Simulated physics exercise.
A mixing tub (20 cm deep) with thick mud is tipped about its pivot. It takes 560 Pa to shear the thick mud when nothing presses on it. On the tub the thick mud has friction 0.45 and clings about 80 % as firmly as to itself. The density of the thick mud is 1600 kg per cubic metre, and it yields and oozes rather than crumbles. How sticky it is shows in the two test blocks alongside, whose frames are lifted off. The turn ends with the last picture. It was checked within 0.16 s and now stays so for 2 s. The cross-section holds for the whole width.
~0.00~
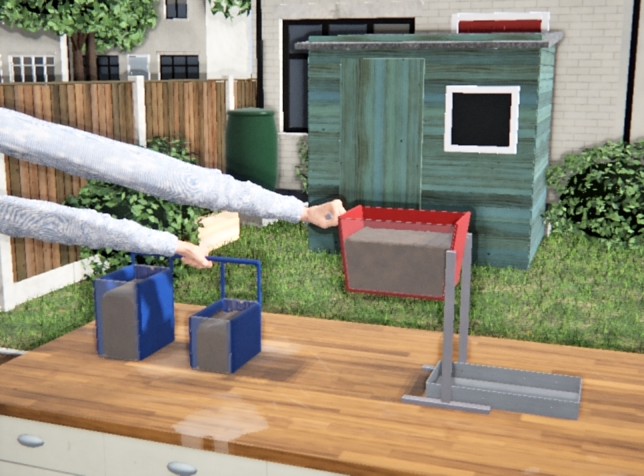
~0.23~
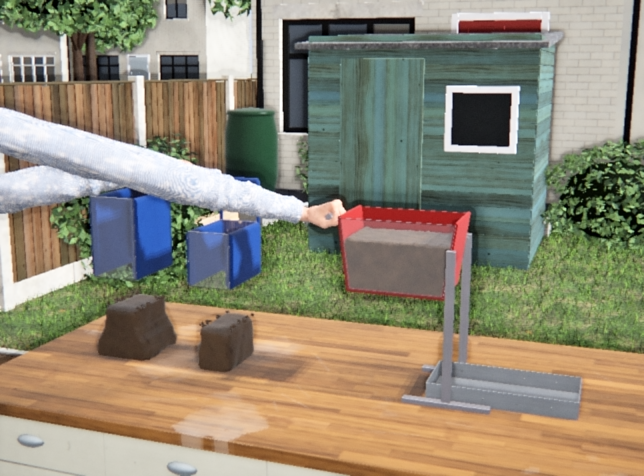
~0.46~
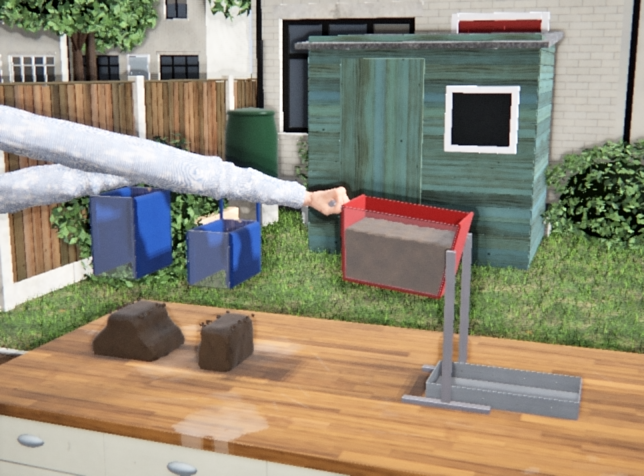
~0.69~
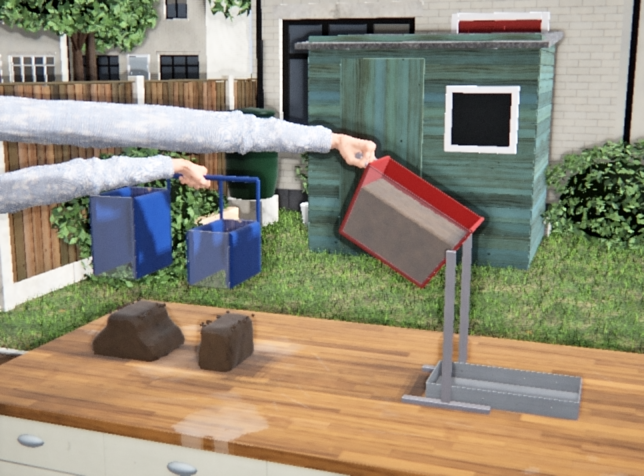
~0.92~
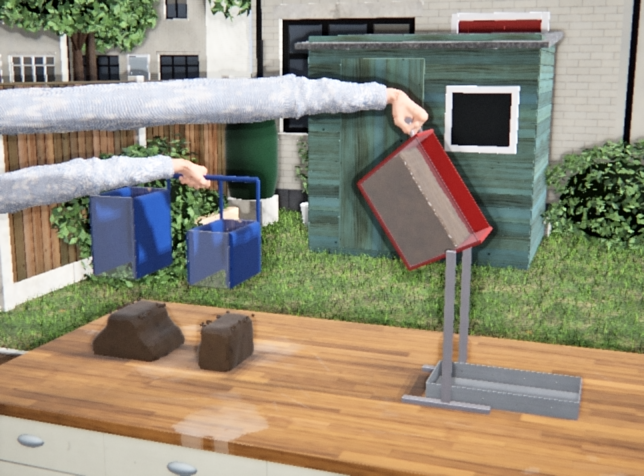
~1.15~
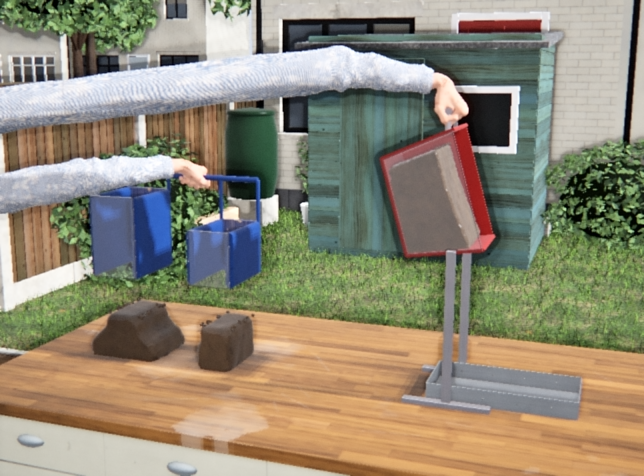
A red tub of thick grey-brown mud pivots on a grey stand above a wooden worktop, seen from a fixed, slightly raised view facing a garden and green shed. Two blue boxes sit around dark mud blocks at left, with a grey tray at right. One pale-sleeved arm lifts the boxes, the left block slumps, and the other arm swings the tub's left side steeply up and rightward.
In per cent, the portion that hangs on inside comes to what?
The portion that hangs on inside is near 69 %.
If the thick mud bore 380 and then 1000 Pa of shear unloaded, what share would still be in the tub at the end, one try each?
In turn about 55 %, 100 %.
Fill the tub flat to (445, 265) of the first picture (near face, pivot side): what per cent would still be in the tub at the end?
In that case some 100 per cent.
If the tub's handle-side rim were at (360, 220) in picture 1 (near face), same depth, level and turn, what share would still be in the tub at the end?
It would be near 100 %.
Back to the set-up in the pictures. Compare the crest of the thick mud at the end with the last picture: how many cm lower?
Some 12 cm.
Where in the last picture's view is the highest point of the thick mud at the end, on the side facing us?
At about (430, 199).
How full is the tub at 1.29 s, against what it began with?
About 100 %.
After 1.29 s, the tub is at 74 degrees and holds 99 %.
After 1.46 s, the tub is at 74 degrees and holds 87 %.
After 1.63 s, the tub is at 74 degrees and holds 77 %.
After 1.80 s, the tub is at 74 degrees and holds 69 %.
After 3.15 s, at the end, the tub is at 74 degrees and holds 69 %.
